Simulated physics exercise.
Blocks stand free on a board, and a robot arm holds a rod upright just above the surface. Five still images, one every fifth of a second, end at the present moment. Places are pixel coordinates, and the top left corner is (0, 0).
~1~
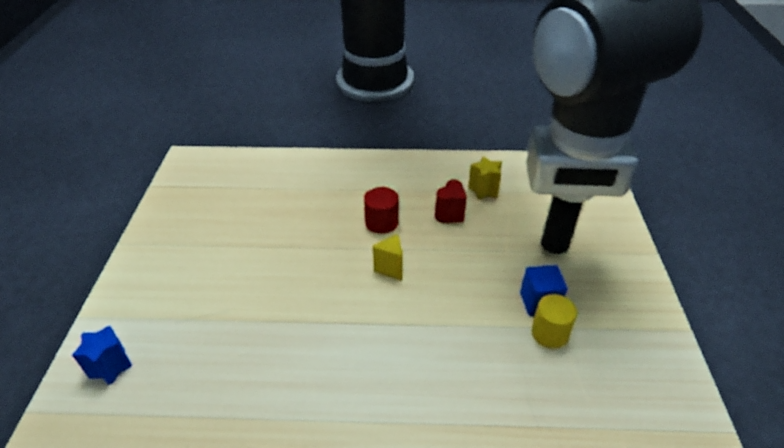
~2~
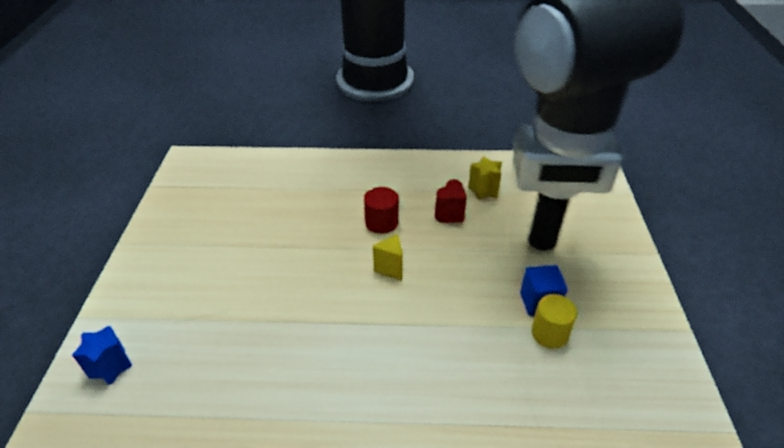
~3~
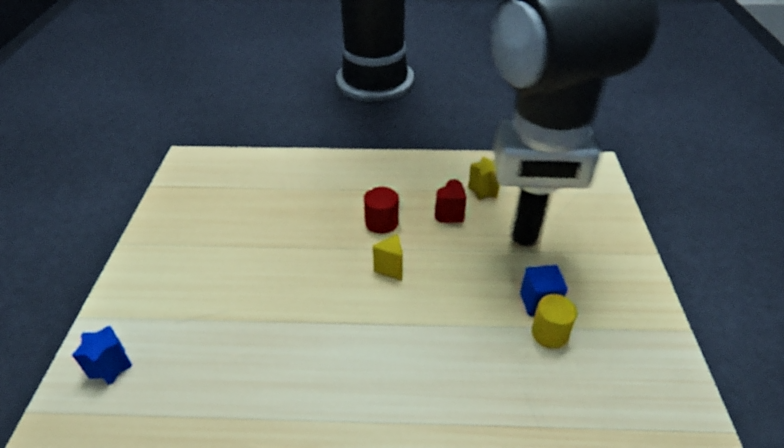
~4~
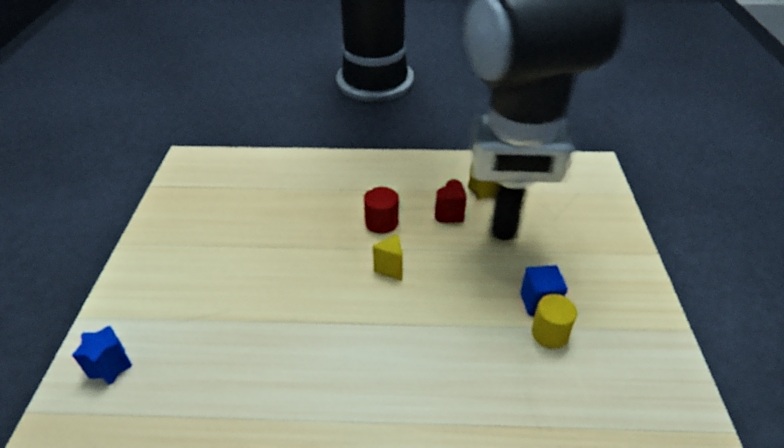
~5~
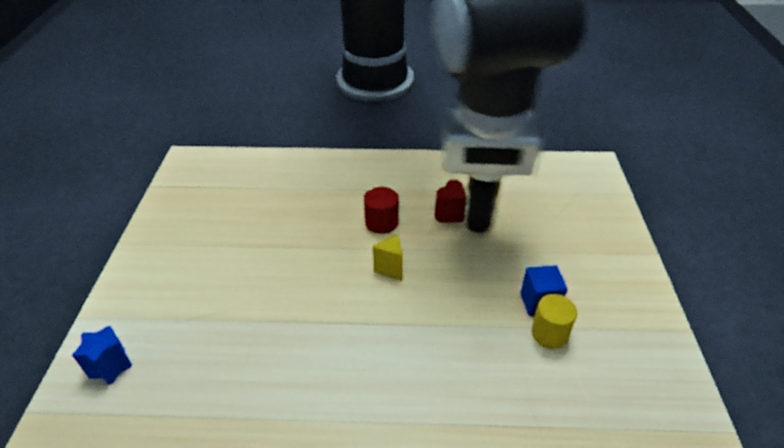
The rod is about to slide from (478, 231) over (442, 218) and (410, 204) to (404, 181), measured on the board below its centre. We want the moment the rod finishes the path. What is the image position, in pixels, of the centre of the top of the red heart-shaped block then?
Just about (420, 146).
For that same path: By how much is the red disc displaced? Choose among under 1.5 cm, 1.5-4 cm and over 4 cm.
It gets moved under 1.5 cm.
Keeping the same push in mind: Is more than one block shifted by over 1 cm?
I'd say no.
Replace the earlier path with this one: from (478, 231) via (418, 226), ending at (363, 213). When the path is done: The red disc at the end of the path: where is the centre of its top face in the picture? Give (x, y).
In the picture, that point is around (330, 194).
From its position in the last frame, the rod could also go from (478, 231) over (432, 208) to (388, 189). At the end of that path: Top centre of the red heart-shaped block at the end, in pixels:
Most likely (390, 149).
What follows on the original path. One third of the way, rod at (442, 211); red heart-shaped block at (428, 176), turned 30° clockwise.
Two thirds of the way, rod at (410, 197); red heart-shaped block at (417, 164), turned 110° clockwise.
At the end, rod at (404, 175); red disc unmoved; red heart-shaped block at (420, 146), turned 145° clockwise.
